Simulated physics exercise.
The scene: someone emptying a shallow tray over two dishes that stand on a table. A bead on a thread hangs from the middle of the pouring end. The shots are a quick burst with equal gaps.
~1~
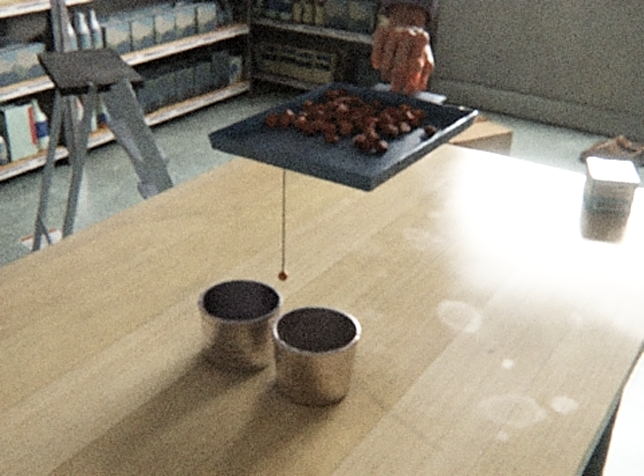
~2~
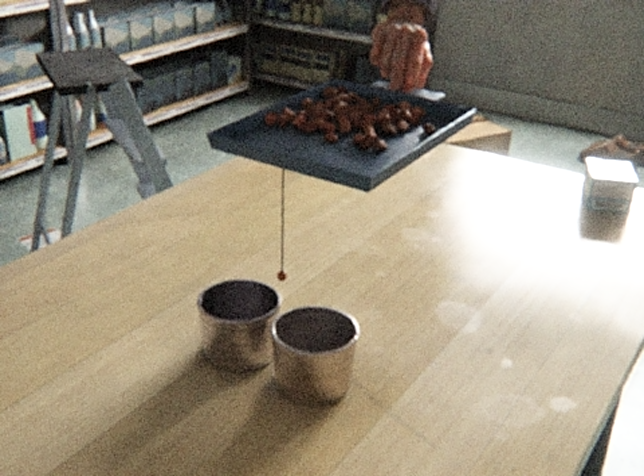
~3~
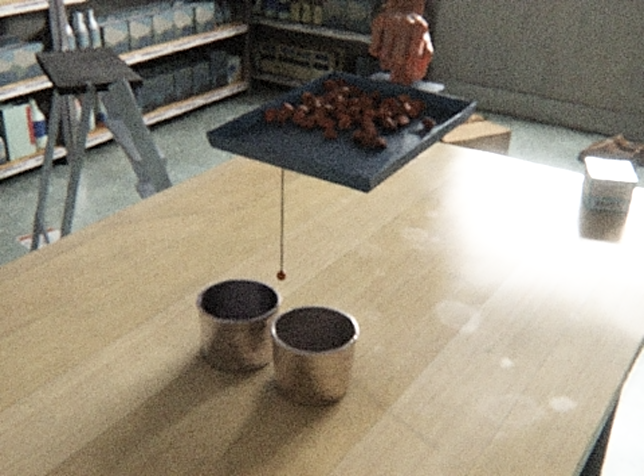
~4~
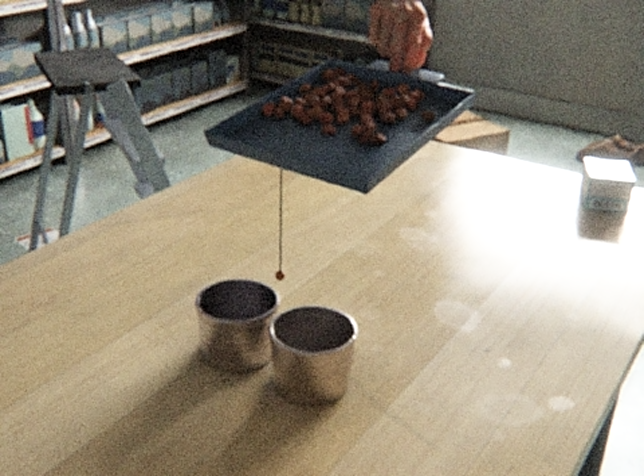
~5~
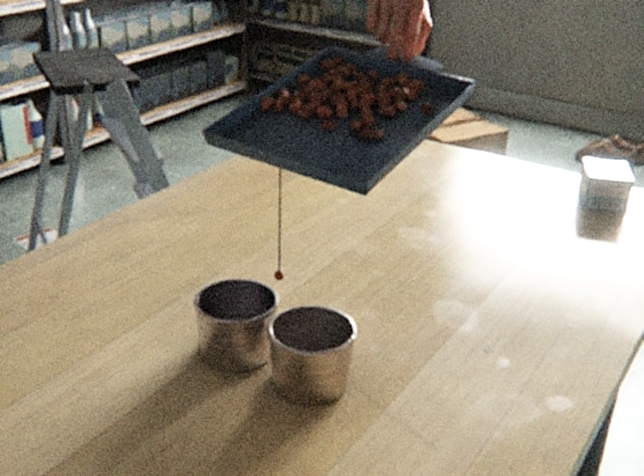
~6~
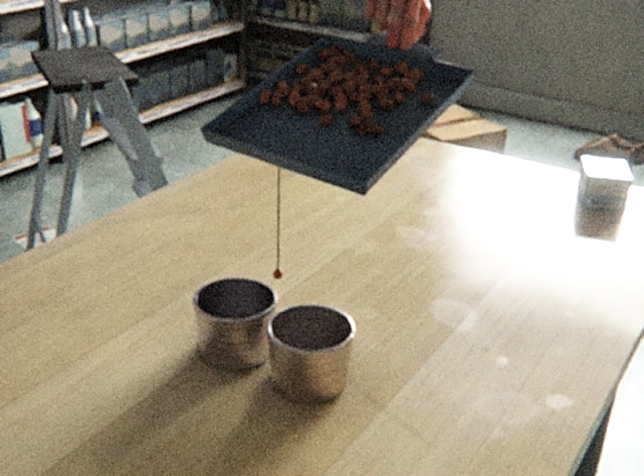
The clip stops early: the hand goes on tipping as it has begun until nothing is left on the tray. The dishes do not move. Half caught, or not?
In the dishes lies the larger part of it.
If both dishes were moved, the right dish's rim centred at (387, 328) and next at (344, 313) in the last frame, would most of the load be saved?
First not half, then below a half.
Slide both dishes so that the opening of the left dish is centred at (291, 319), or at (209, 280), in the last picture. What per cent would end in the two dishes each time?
Near 60 % and 30 %.
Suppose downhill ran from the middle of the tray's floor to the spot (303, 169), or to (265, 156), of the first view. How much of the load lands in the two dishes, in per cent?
The first gives 80 %, the second 40 %.
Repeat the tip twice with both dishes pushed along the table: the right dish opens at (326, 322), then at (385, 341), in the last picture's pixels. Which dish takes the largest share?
At the first place the dish on the right, at the second the left-hand dish.
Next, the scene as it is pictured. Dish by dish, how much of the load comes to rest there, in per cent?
Left dish: 20 %, right dish: 50 %.
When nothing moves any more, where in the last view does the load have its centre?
Roughly at (301, 372).
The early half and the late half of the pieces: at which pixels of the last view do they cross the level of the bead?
Early half (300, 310), late half (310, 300).
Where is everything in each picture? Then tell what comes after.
The first picture shows corners of the pouring end (212, 134) and (370, 176), level; middle of the load (355, 120), bits of crushed brick; left dish (215, 339); right dish (291, 371); bead on its thread (283, 276).
The second picture shows corners of the pouring end (211, 133) and (369, 176), level; middle of the load (354, 118).
The third picture shows corners of the pouring end (210, 132) and (368, 177), tipped barely, lowest at the right corner; middle of the load (353, 112).
The fourth picture shows corners of the pouring end (208, 131) and (367, 179), tipped a little, lowest at the right corner; middle of the load (352, 105).
The fifth picture shows corners of the pouring end (206, 130) and (365, 180), tipped a little, lowest at the right corner; middle of the load (351, 97).
The sixth picture shows corners of the pouring end (204, 128) and (364, 181), tipped a little, lowest at the right corner; middle of the load (349, 88); left dish (210, 337); right dish (286, 369).
Just after the last frame, tray tipped steeply; the larger part on the tray; just a few in the right dish; about a tenth in the air.
A moment on, tray tipped right over; roughly two thirds on the tray; about a tenth in the right dish; about a tenth in the left dish; roughly a quarter outside both; just a few in the air.
Further on, tray tipped past a quarter turn; roughly half in the right dish; roughly a quarter in the left dish; roughly a third outside both.
When it is over, tray tipped past a quarter turn; roughly half in the right dish; roughly a quarter in the left dish; roughly a third outside both.
